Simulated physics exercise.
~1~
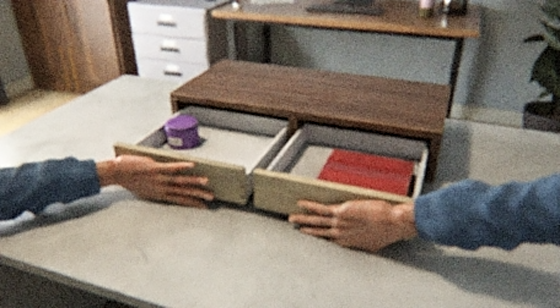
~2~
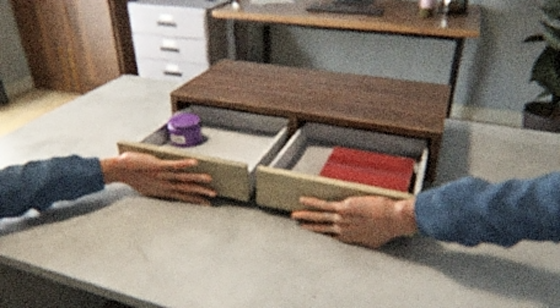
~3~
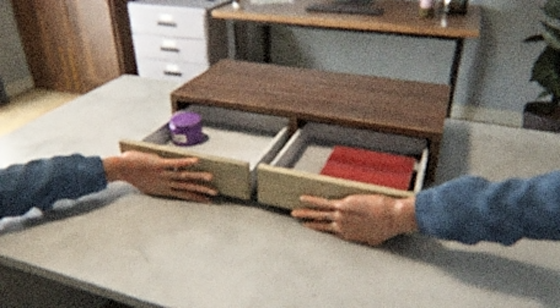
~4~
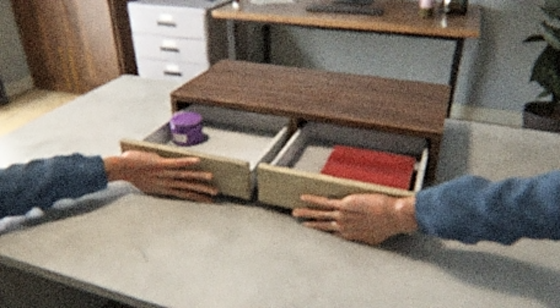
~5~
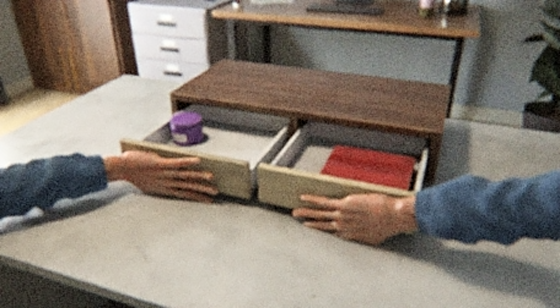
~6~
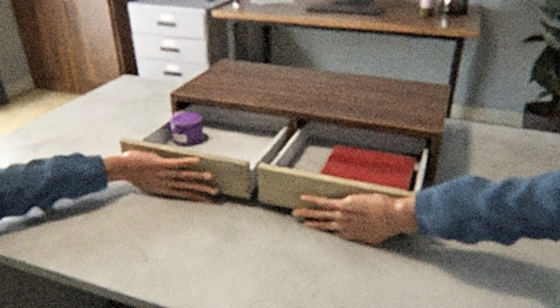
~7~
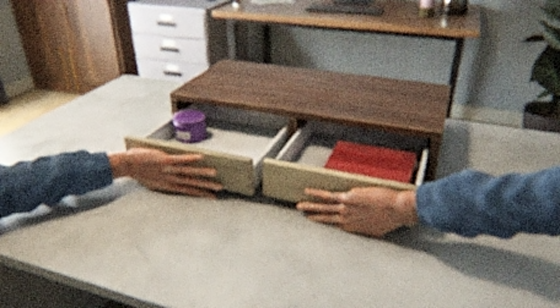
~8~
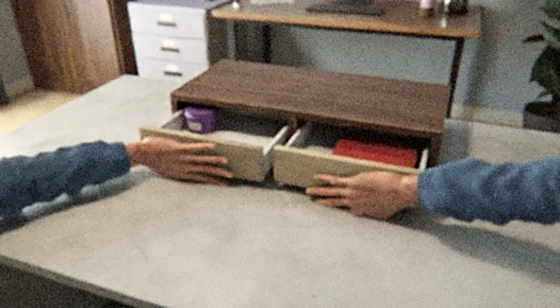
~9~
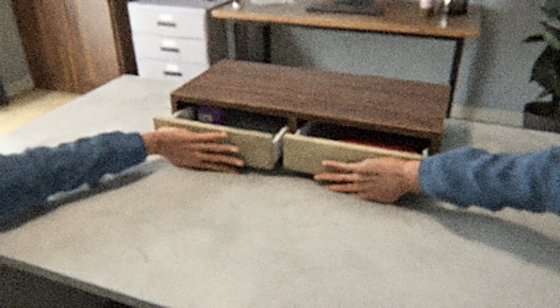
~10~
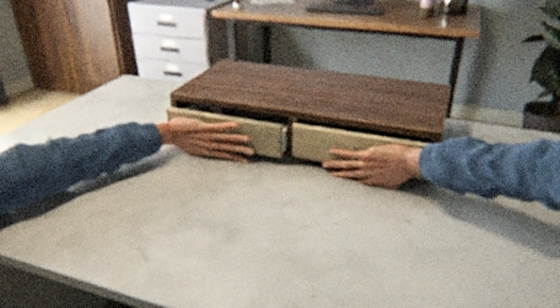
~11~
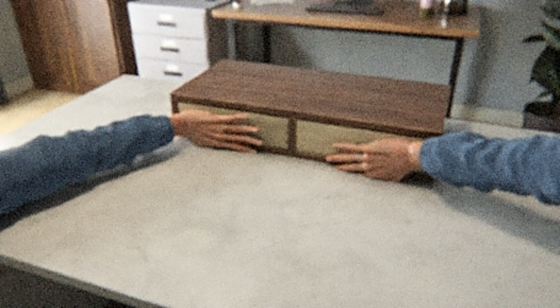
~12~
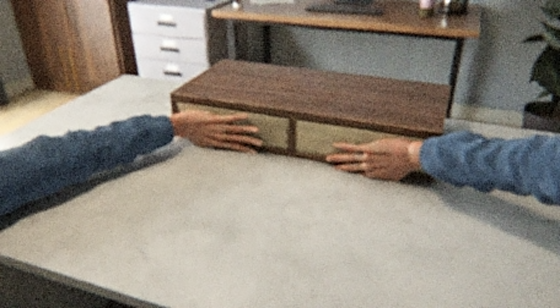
Two pale-fronted drawers stand open from a low, dark wooden chest on a grey tabletop, the left one holding a purple jar and the right one a red box. A pair of hands in blue sleeves rests against the fronts, and for a while almost nothing moves. Then the hands push both drawers inwards together, carrying the jar and the box back beneath the chest's top. The openings narrow until the contents slip out of sight. Both drawers close flush, and the hands stay resting against their fronts.
